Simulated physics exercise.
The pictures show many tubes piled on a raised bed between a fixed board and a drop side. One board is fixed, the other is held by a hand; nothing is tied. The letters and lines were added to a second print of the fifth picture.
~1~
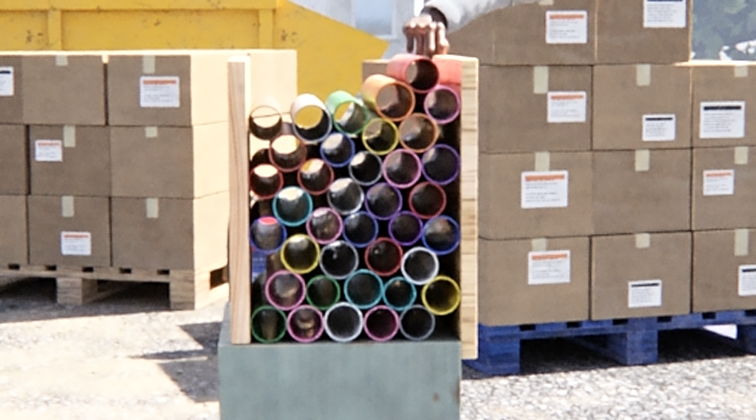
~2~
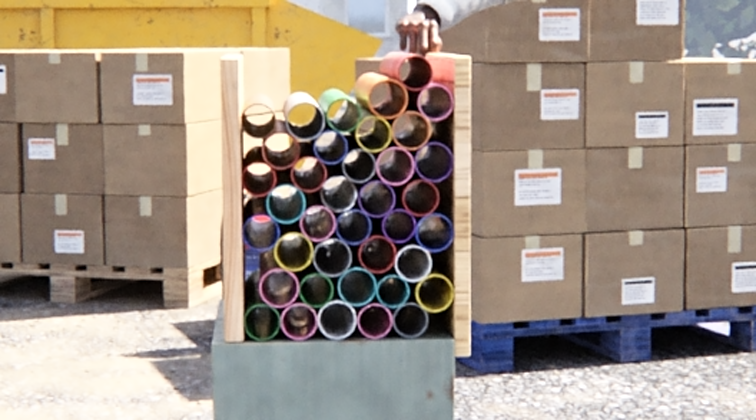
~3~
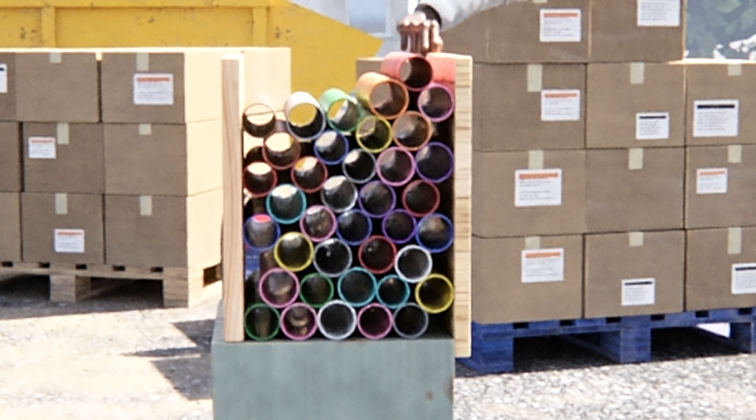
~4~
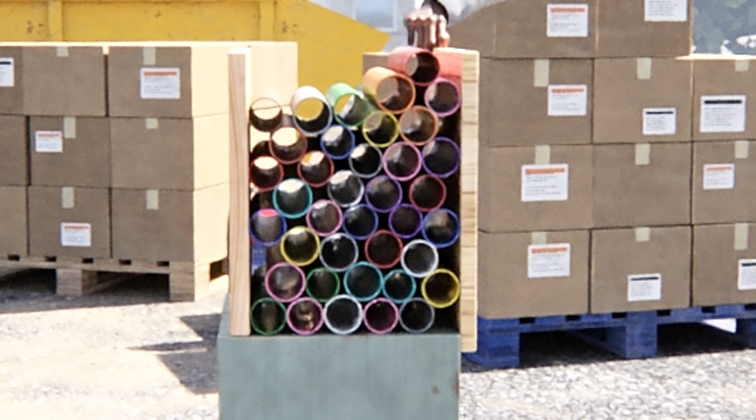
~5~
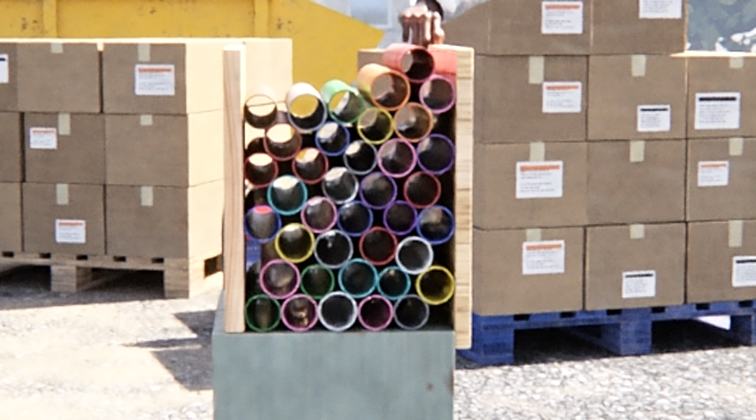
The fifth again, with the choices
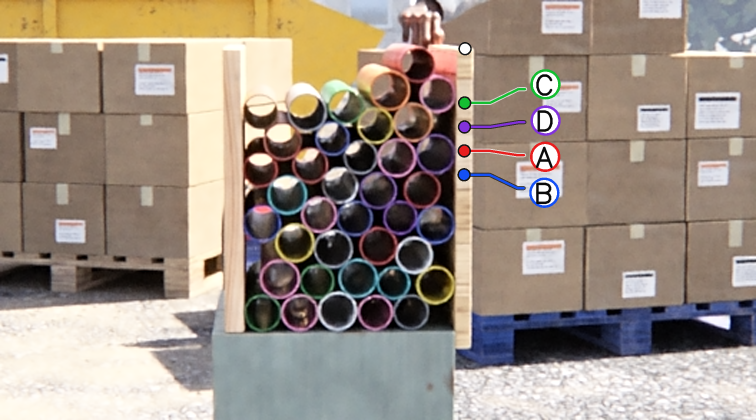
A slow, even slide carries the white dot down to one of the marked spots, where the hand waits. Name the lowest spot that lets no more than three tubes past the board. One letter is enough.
The answer is mark B.
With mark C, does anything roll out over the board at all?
At C: No.
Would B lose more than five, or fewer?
At B, fewer than five.
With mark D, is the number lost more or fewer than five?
Fewer than five.
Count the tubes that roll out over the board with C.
It comes to none.
On the marked copy, A at (465, 151); B at (464, 175); C at (465, 103); D at (465, 127); the white dot at (465, 49).
With B. Early on, top of the board (456, 106).
Further on, top of the board (455, 171).
At the end, top of the board (455, 174), two out over the board.
As for the rest, A two out over the board; C none out over the board; D none out over the board.
